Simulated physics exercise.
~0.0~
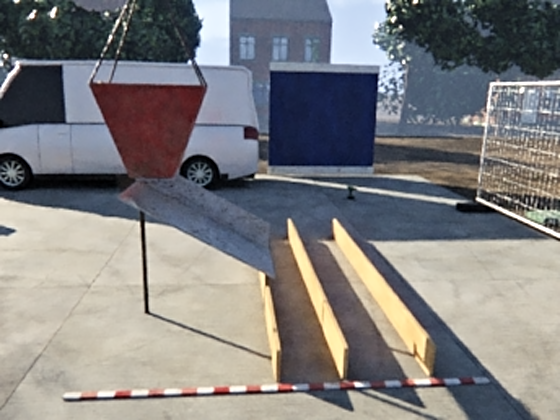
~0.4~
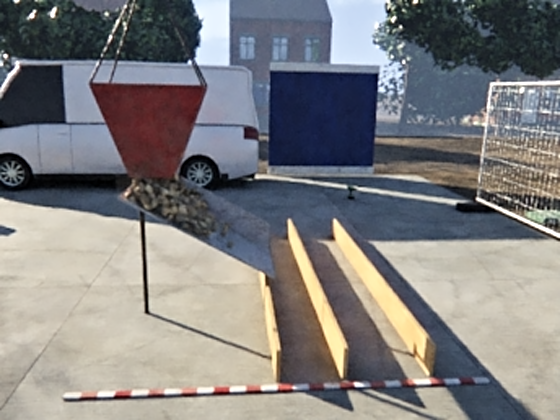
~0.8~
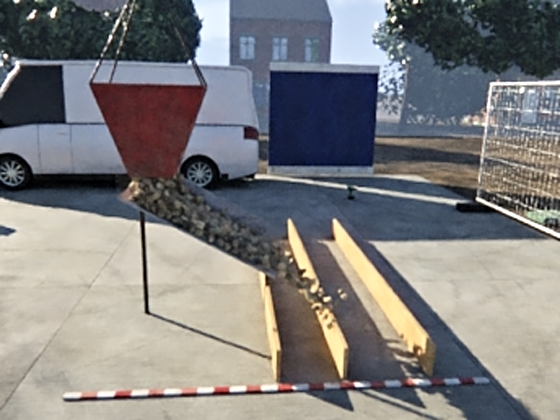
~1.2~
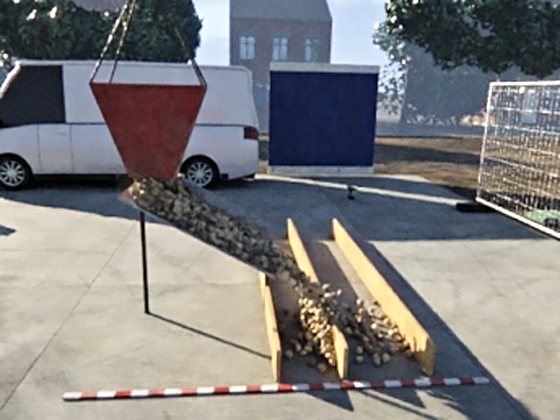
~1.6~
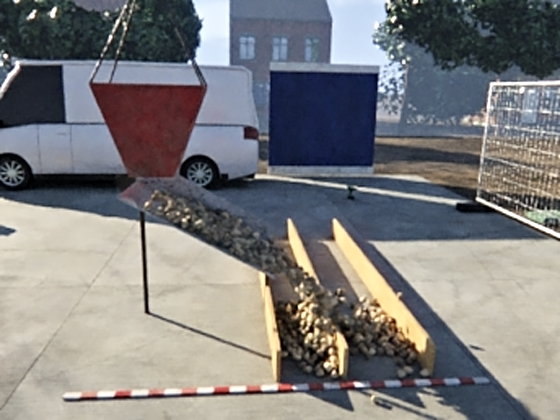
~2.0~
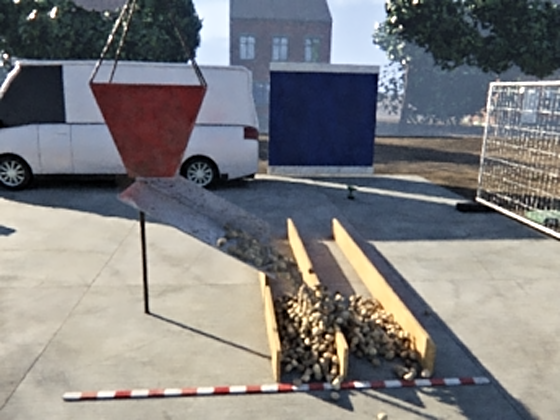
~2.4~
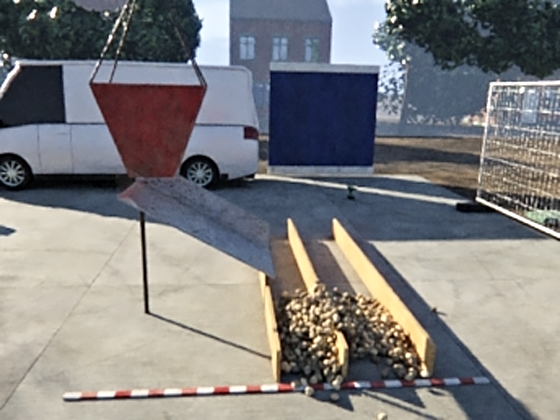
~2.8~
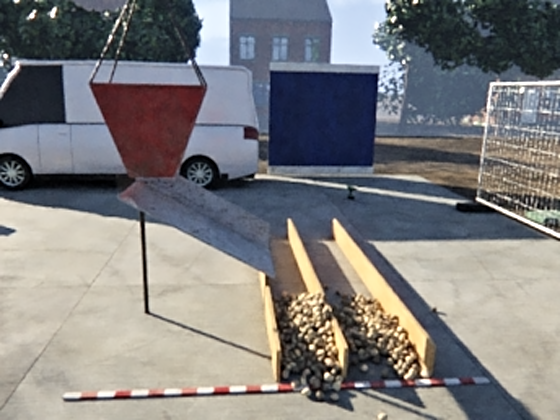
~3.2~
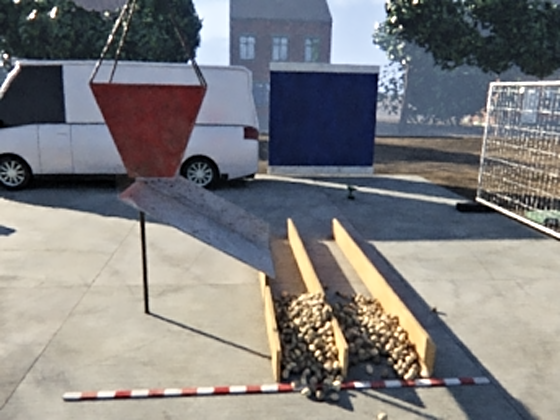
A red skip hangs from chains above a sloping steel chute in a paved yard, seen from a fixed, slightly raised viewpoint. A white van, a dark blue panel and a wire cage stand behind, while three yellowish boards form two bays at the lower right, with a red and white striped pole in front. Rounded stones pour from the skip, slide down the chute and spill among the boards. The flow thins and the chute empties as the stones pile up near the front. They come to rest in both bays, with more in the left one.
